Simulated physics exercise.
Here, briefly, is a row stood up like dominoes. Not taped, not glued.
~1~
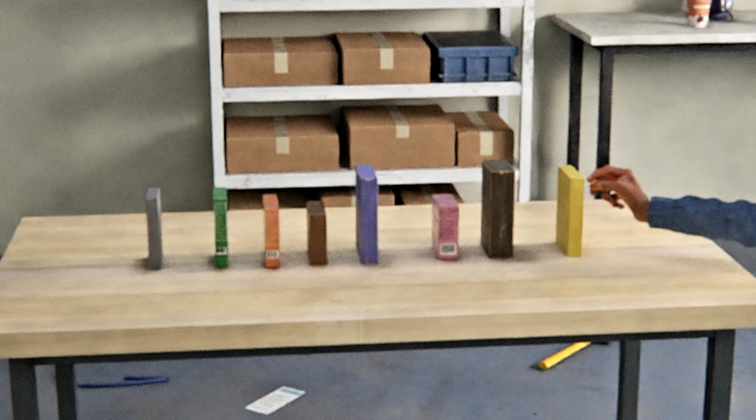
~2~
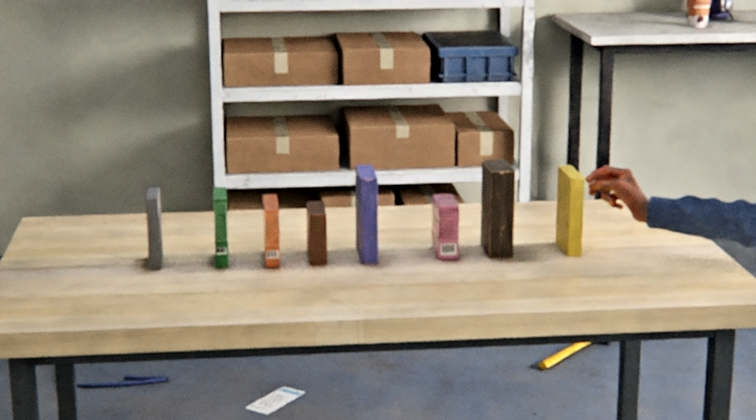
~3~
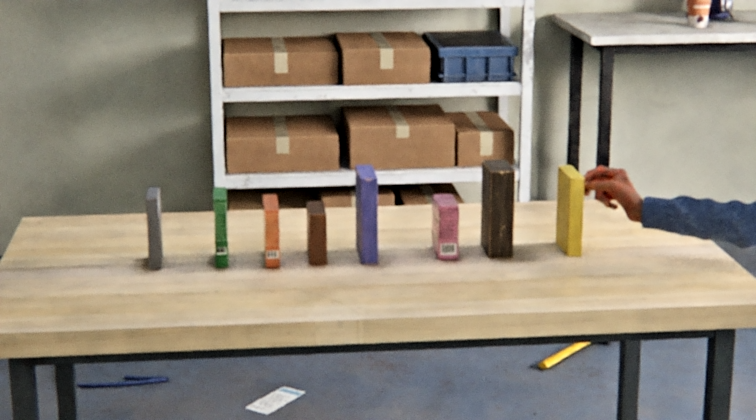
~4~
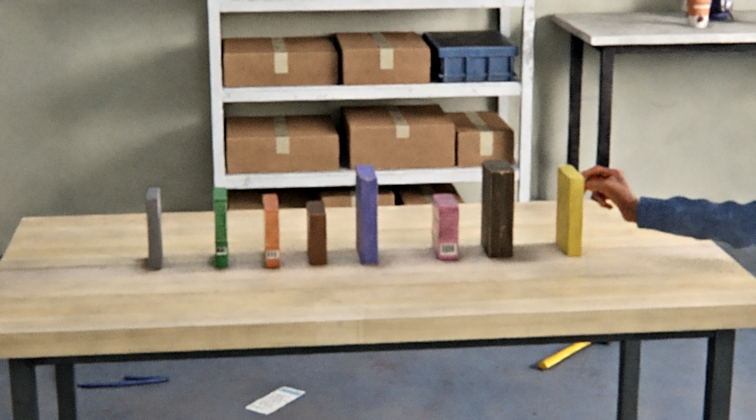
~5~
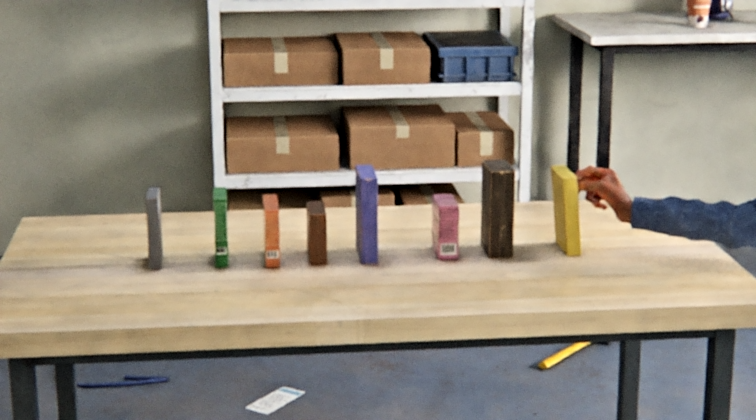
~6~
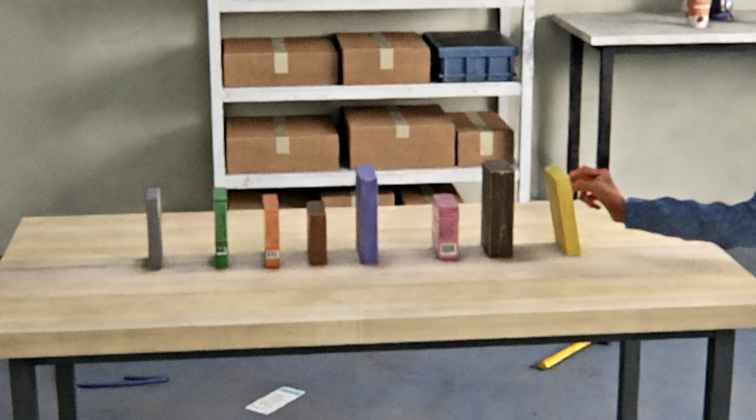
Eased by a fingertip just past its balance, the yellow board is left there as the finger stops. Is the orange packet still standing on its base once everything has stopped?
Yes - looks like it does not go down this time.
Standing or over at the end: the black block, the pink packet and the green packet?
The black block goes down; the pink packet goes down; the green packet remains standing.
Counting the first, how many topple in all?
Total count - 3.
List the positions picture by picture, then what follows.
In the first picture, orange packet (271, 231); black block (498, 209).
In the second picture, pink packet (445, 226); green packet (221, 227).
In the third picture, blue block (367, 214); black block (498, 209).
In the fourth picture, brown block (317, 233); pink packet (445, 226).
In the fifth picture, yellow board 5° over; green packet (221, 227); blue block (367, 214).
In the sixth picture, yellow board 11° over; orange packet (271, 231); black block (498, 209).
Then, 0.40 s on from there, yellow board 54° over; black block turned 10° from how it was put.
Then, 0.70 s on from there, yellow board 90° over; black block turned 48° from how it was put; pink packet turned 37° from how it was put.
Then, 0.90 s on from there, yellow board 90° over; black block on its side; pink packet on its side.
In the end, toppled on the table, black block and pink packet; the other 4 unmoved. At the end, from the last picture's camera, orange packet near (271, 231).
